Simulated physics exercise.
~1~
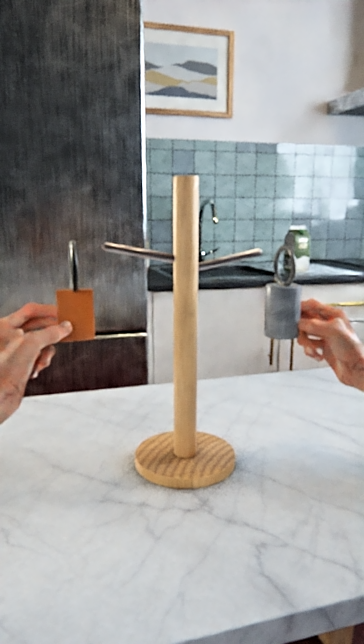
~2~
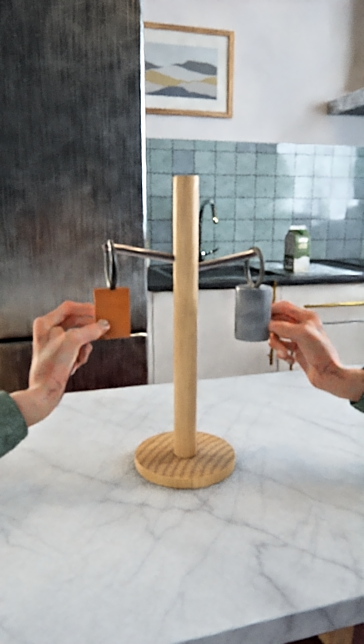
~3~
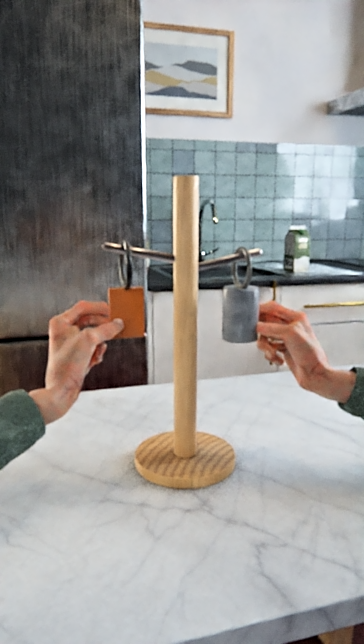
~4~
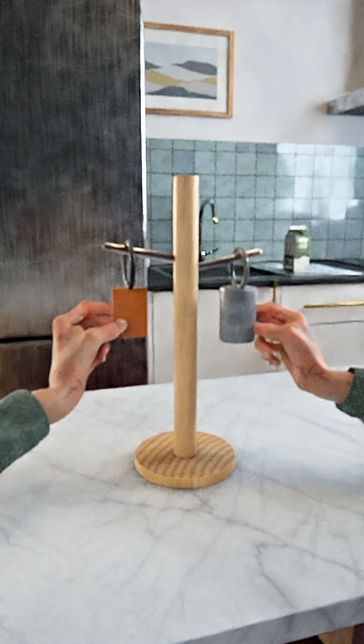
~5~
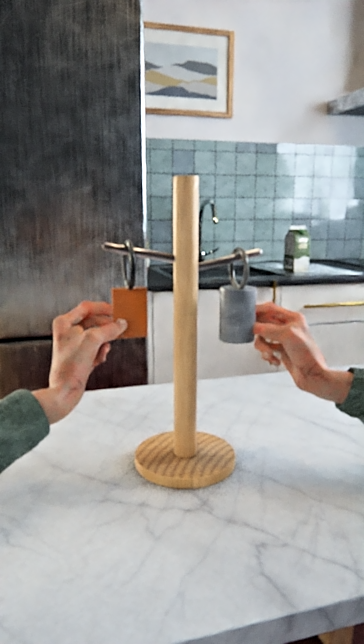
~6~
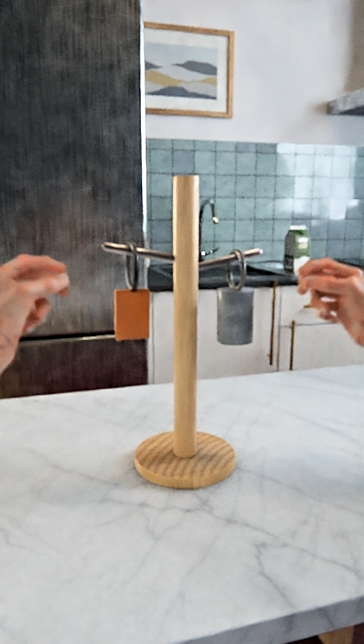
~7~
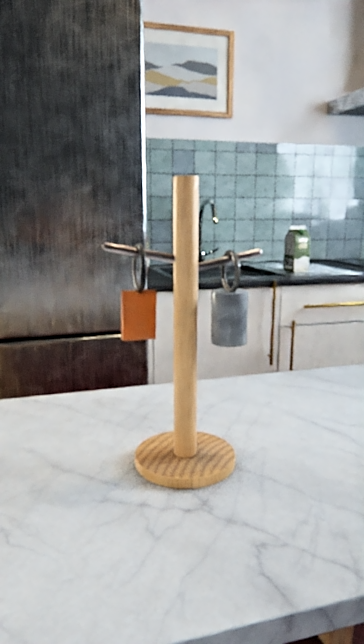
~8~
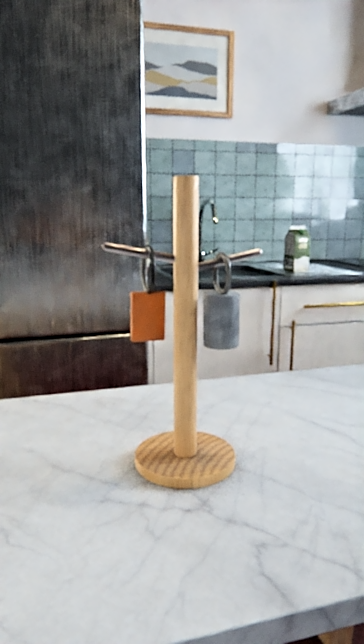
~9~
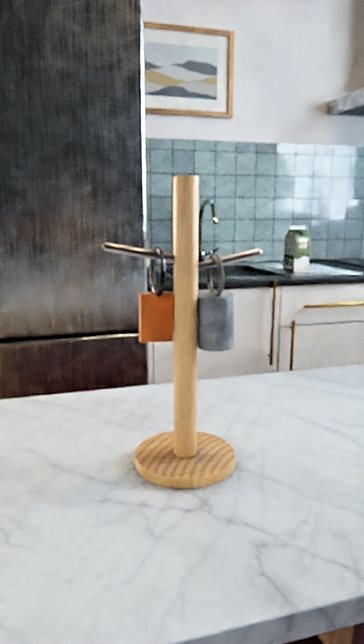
An orange tag and a grey lantern-like piece were brought in by two hands and hooked onto opposite arms of a wooden peg stand; once released, both slid inward toward the post and ended up still hanging there.
